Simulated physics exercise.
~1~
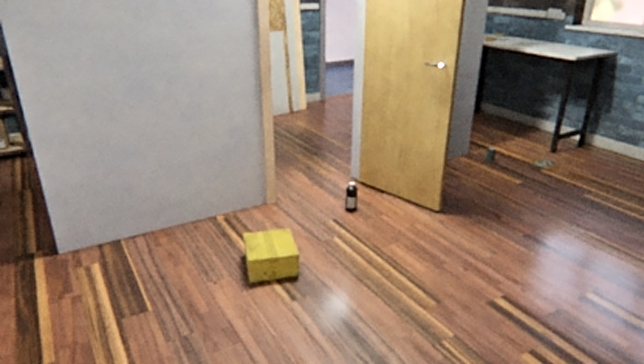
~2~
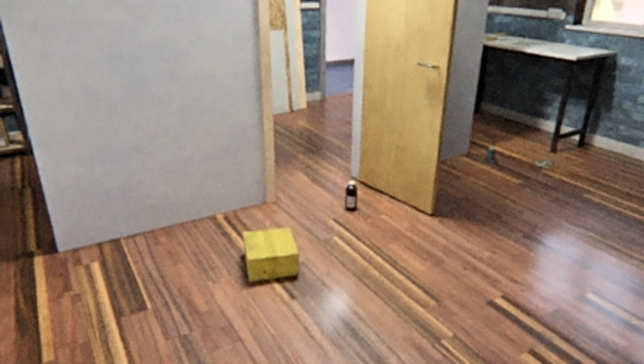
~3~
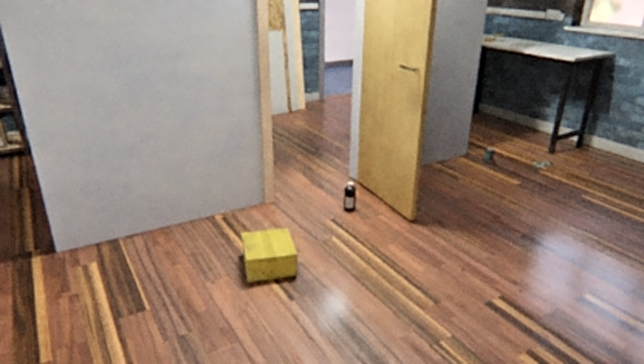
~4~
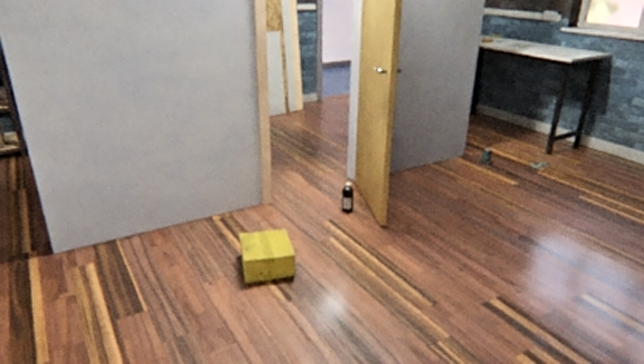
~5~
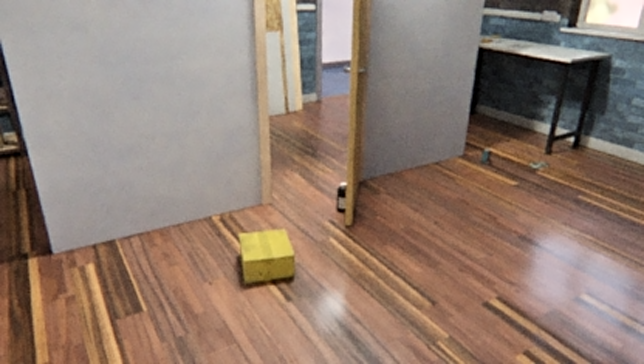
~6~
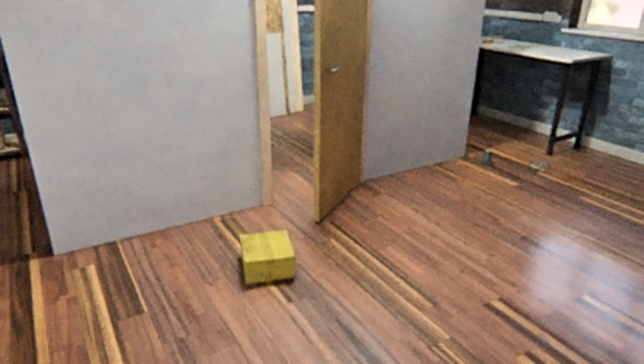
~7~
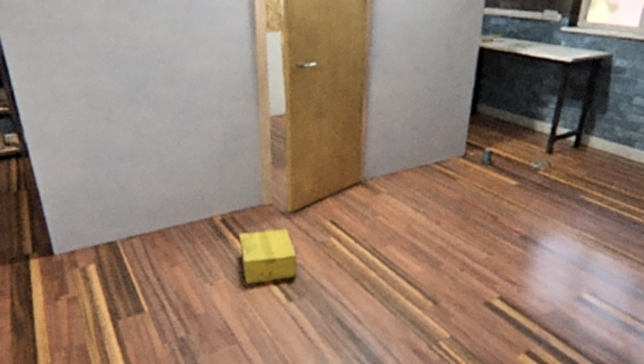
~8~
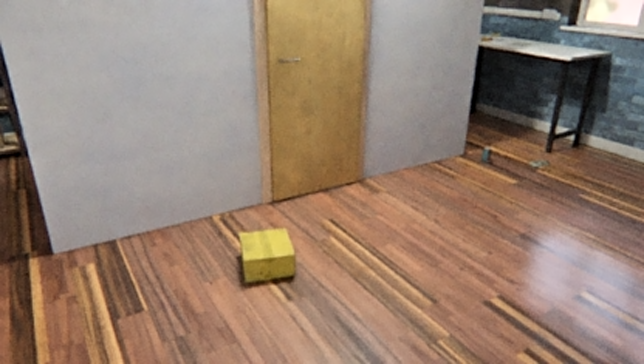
A wooden door stands wide open in a pale grey partition wall, with a small black bottle upright on the floor beside it and a yellow box resting on the striped wooden floor nearby. The door swings steadily toward its frame, with no one seen pushing it. As it turns edge-on, it begins to cover the bottle, which then disappears from view behind it. The door keeps swinging, narrowing the gap on its left side. It ends shut, flush with the wall, with the bottle out of sight and the yellow box still in its place.
